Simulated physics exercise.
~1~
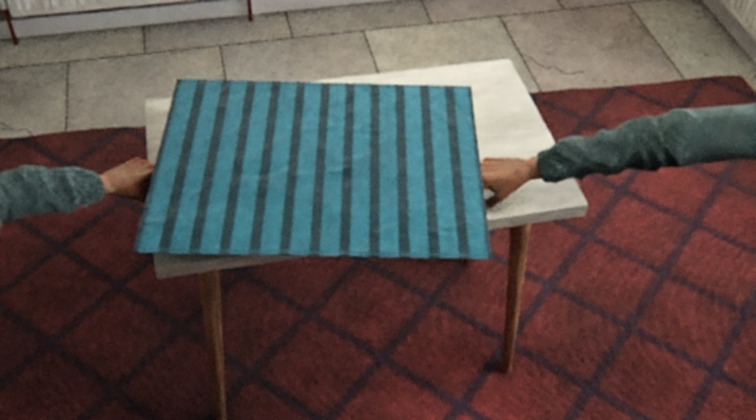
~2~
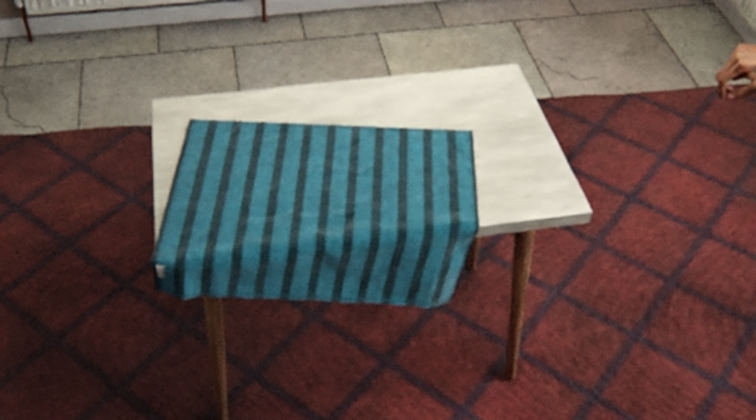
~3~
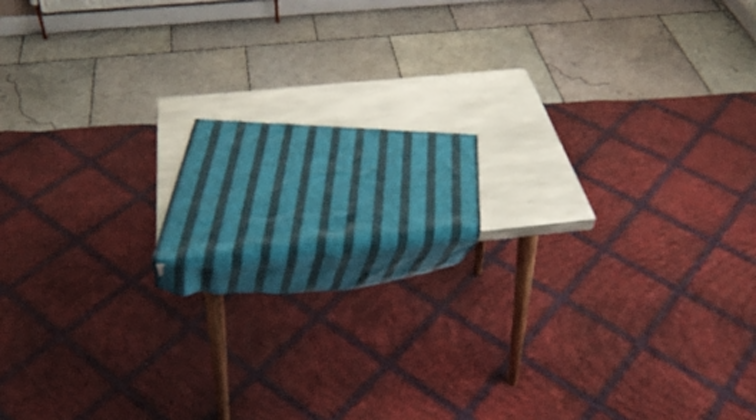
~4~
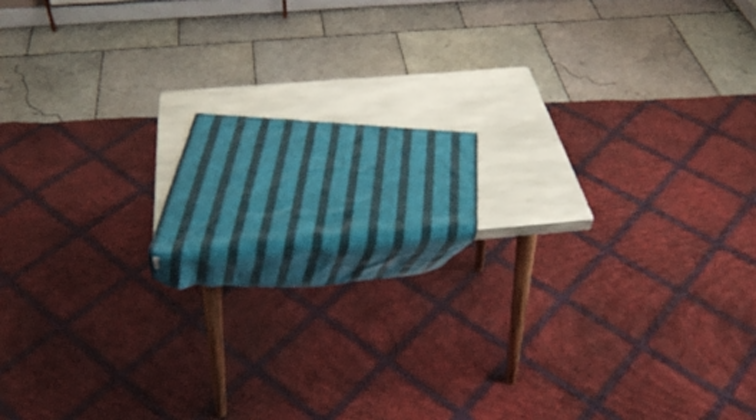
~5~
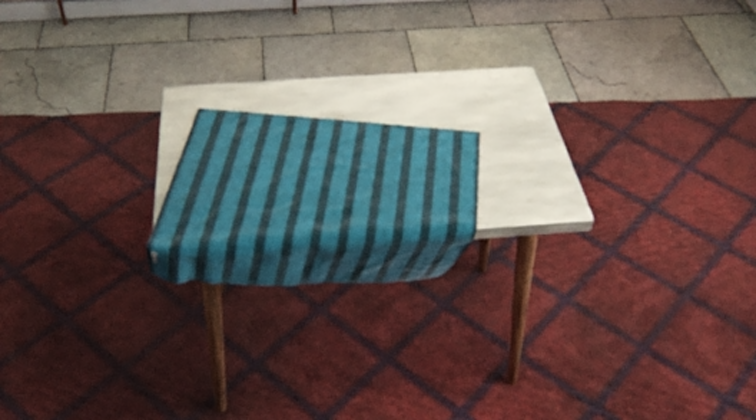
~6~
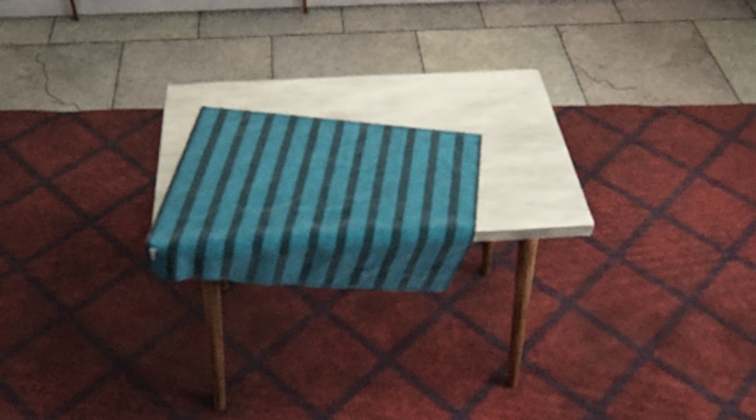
A teal pillow case with dark stripes is held out flat by two hands, one at each side, above a pale folding table standing on a red patterned rug. The hands let go and draw away, and the cloth drops onto the left part of the top, its near edge missing the table and folding down over the front. The hanging part sways slightly while the view drifts gently sideways. The pillow case does not slide off, and it ends draped over the front edge with most of it still resting on the tabletop.
